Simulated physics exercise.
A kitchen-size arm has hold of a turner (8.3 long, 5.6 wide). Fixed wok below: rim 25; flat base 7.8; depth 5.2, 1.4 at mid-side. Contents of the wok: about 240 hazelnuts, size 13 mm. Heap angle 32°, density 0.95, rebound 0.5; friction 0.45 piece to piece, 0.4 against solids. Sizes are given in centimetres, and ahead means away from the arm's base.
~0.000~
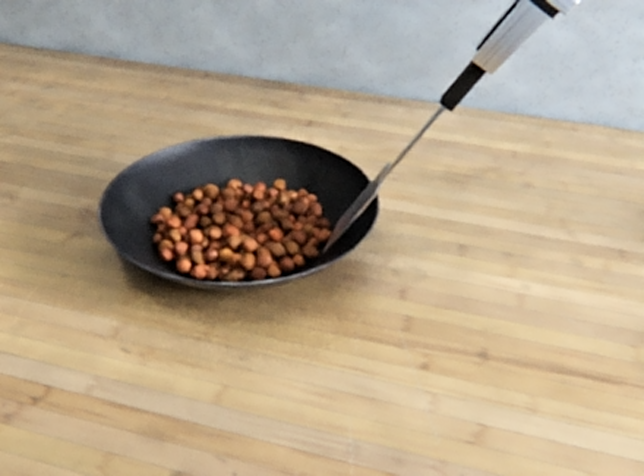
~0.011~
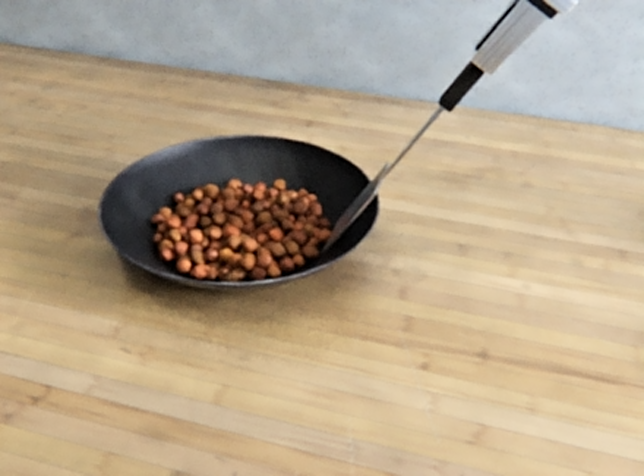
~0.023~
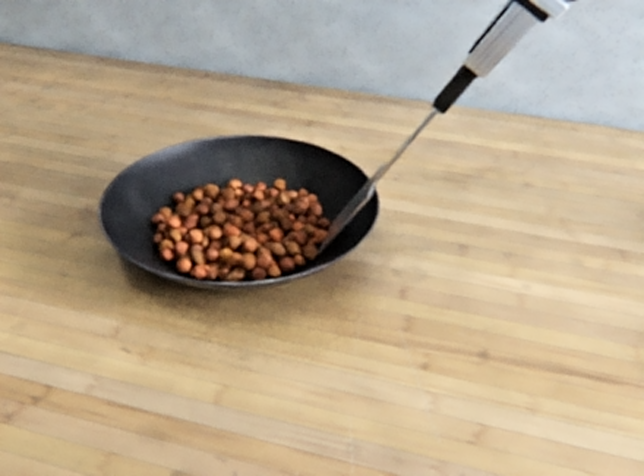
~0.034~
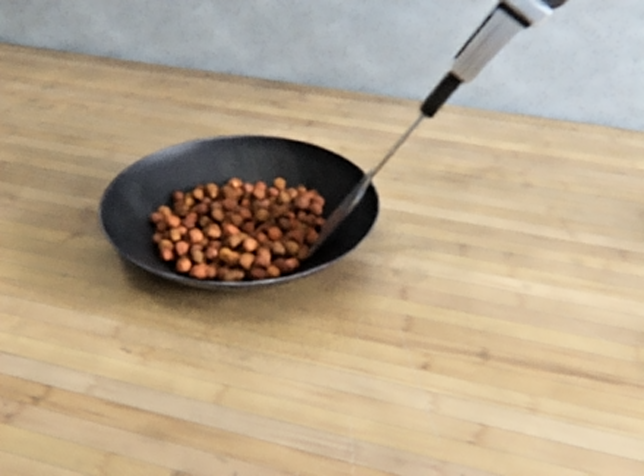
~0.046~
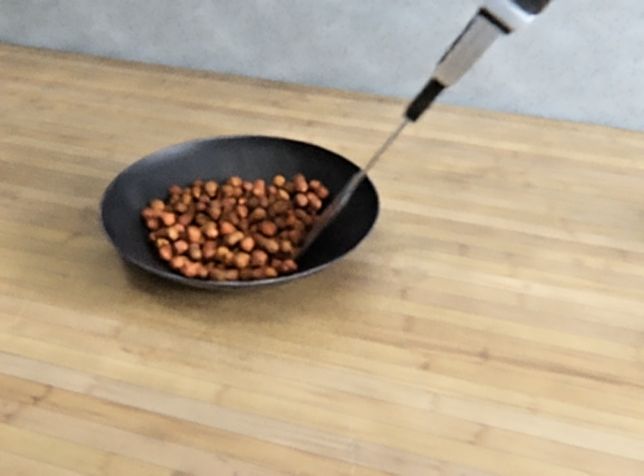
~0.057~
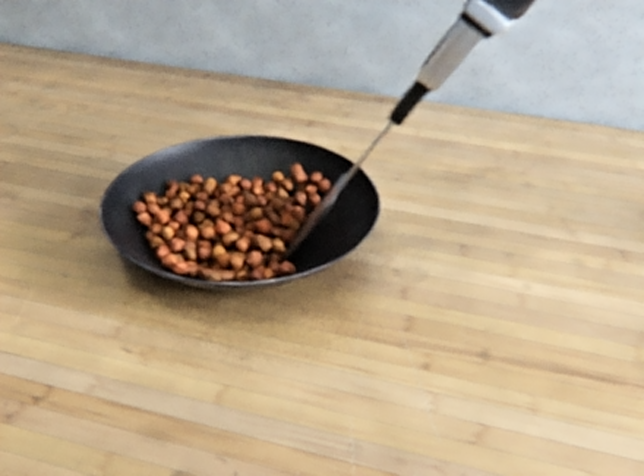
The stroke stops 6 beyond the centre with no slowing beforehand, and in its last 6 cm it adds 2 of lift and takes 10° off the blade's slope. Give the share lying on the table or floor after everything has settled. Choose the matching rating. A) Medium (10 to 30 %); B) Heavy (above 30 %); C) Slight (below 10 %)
A, medium (10 to 30 %).
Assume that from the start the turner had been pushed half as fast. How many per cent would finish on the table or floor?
Near 0 %.
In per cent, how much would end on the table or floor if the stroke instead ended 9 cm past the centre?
Result: Approx. 35 %.
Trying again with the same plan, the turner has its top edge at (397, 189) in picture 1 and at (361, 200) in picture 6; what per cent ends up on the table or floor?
It works out to about 10 %, more or less.
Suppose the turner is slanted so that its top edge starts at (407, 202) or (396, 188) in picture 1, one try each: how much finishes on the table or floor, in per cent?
First try around 15 percent, second around 20 percent.
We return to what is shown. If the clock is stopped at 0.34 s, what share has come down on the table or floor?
Share at that moment: About 15 %.
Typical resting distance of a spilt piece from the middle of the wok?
Distance, approx.: 20 cm.
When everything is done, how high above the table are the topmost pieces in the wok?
Top of the heap: Roughly 5.5 cm above the table top.
By 0.09 s, sloping 59°, highest piece 6 above the table; 236 in the wok.
By 0.12 s, sloping 55°, highest piece 7 above the table; 236 in the wok.
By 0.34 s, sloping 49°, highest piece 8 above the table; 194 in the wok, 34 on the table or floor, 8 on the blade or in flight.
By 1.39 s, sloping 49°, highest piece 5 above the table; 193 in the wok, 43 on the table or floor.
Final count, 193 in the wok, 43 on the table or floor. That is 18 % on the table or floor.
